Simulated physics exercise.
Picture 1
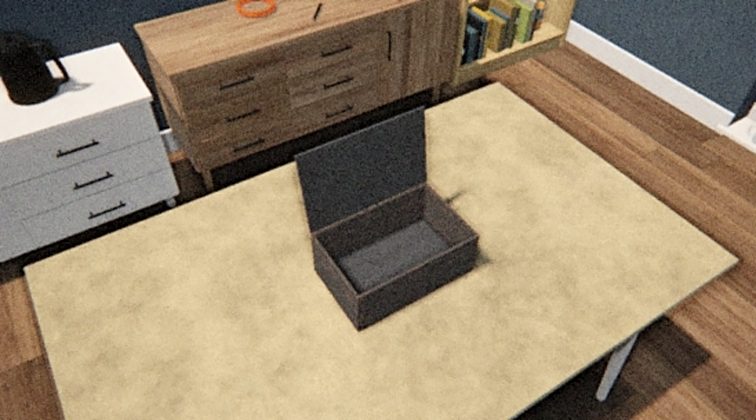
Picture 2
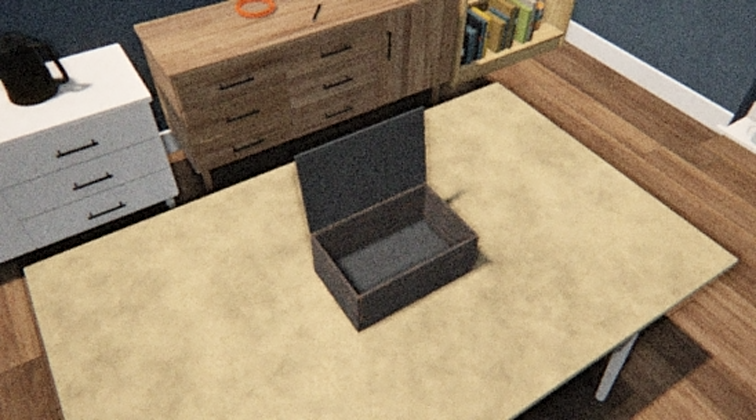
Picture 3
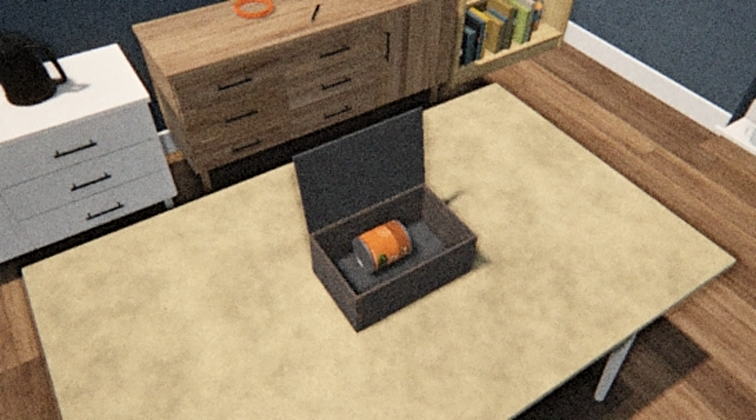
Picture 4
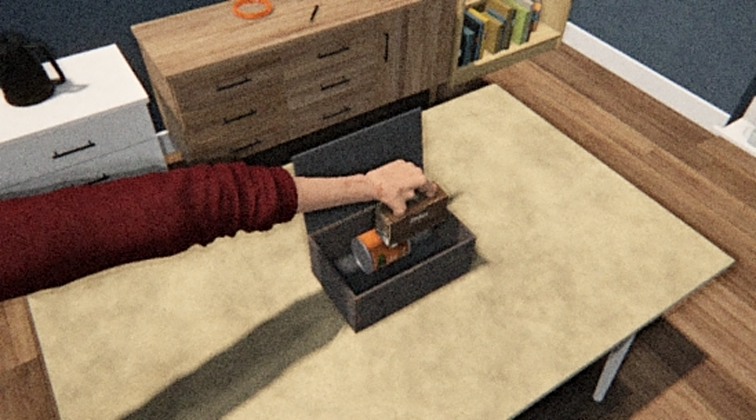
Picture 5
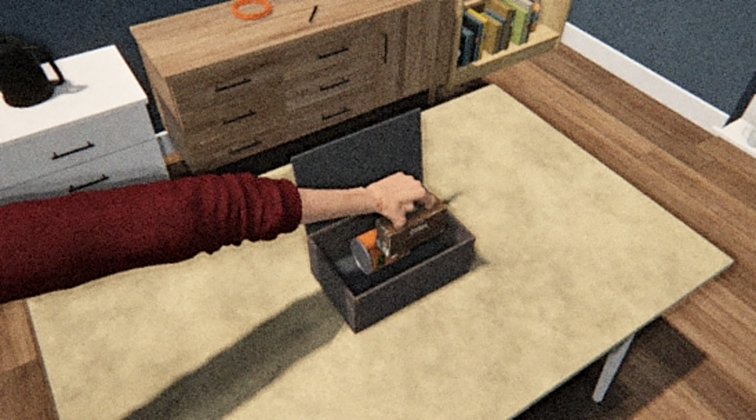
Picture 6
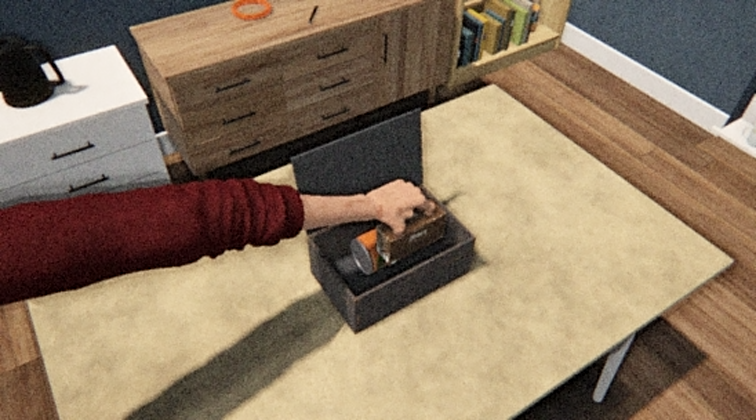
An open dark box with a raised hinged lid sits on a pale yellow table, seen from above at an angle, with white and wooden drawers and a bookshelf behind. The box is empty at first, then an orange tin lies inside it. A red-sleeved arm reaches in from the left, lowering a brown carton slightly beside the tin, still gripping it, while the view barely shifts.
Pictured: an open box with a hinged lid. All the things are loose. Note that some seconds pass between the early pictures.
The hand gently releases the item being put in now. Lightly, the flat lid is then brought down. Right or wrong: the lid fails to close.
Wrong, it closes.
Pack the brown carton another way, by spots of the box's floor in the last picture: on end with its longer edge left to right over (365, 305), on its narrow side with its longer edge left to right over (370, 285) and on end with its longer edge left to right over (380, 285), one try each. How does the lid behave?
In the first case the lid stays propped open; in the second it comes down fully; in the third it stays propped open.
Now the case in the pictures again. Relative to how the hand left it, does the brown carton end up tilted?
The brown carton keeps its pose.
Then, 0.90 s after the last picture, lid starting down; brown carton slid about its own width near (413, 265).
Then, 1.60 s after the last picture, lid 57° above the rim; brown carton slid about its own width near (413, 265).
Then, 1.90 s after the last picture, lid 17° above the rim; brown carton slid about its own width near (413, 265).
At rest, lid shut; moved from the start, brown carton; orange tin in place. Seen from the same camera at the end, brown carton near (413, 265).
